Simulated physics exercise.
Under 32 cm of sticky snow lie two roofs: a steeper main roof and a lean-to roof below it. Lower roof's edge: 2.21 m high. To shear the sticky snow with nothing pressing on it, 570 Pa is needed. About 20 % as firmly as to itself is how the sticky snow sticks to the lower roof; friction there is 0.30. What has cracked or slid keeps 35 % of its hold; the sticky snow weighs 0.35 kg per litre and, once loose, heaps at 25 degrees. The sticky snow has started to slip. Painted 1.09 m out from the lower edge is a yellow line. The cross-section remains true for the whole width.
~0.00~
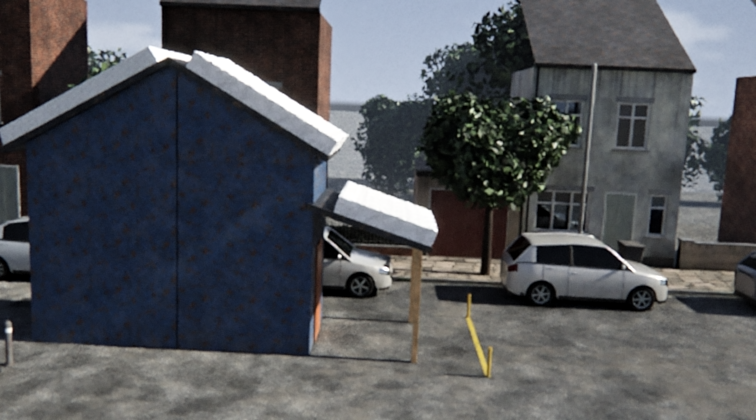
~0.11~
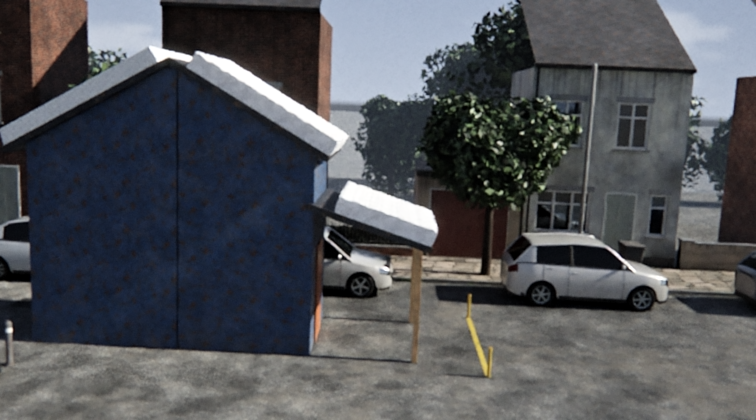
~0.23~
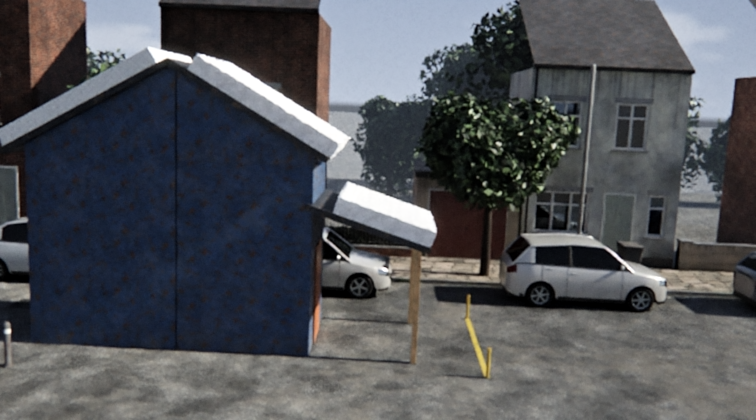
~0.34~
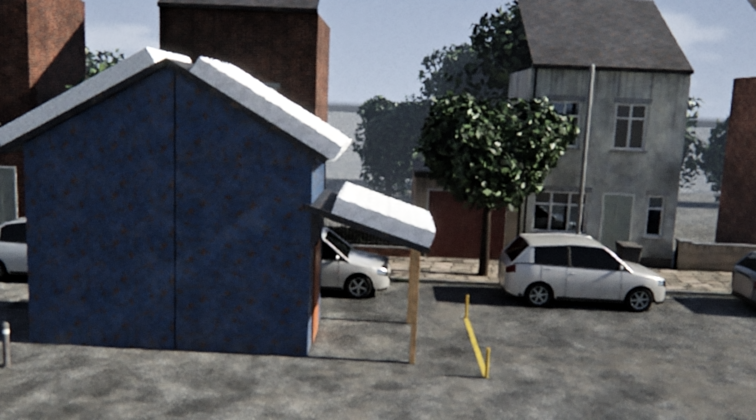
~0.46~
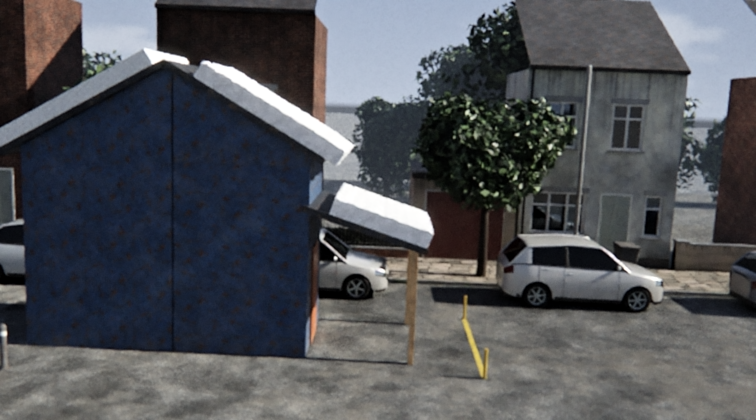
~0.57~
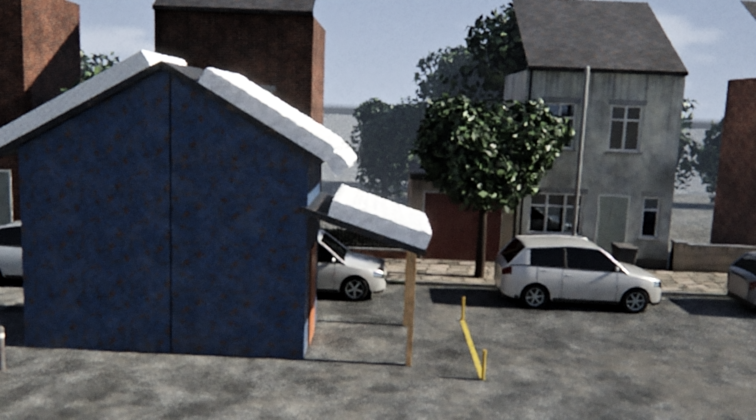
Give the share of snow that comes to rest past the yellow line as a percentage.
Roughly 64 percent.
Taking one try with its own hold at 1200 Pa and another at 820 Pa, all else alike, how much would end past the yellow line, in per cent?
Roughly 50 % followed by roughly 60 %.
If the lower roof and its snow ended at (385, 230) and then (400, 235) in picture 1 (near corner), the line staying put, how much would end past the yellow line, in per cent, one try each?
Try 1: 45 %; try 2: 50 %.
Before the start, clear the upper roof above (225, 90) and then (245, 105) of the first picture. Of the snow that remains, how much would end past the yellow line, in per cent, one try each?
It would be around 50 percent and then around 45 percent.
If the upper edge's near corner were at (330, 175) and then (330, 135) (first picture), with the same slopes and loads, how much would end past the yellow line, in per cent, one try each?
The first try gives about 55 % and the second about 65 %.
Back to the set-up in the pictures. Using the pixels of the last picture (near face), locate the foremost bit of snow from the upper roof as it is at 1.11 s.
Near (390, 213).
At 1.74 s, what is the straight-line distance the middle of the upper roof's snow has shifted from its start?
I'd put it near 3.2 m.
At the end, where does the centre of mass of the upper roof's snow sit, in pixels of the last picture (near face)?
The middle sits at about (527, 347).
By 1.11 s, none is below the lower edge and 0 % is past the line.
By 1.74 s, 7 % is below the lower edge and 0 % is past the line.
By 2.37 s, 66 % is below the lower edge and 53 % is past the line.
By 3.00 s, 81 % is below the lower edge and 63 % is past the line.
By 4.10 s, at the end, 82 % is below the lower edge and 64 % is past the line.
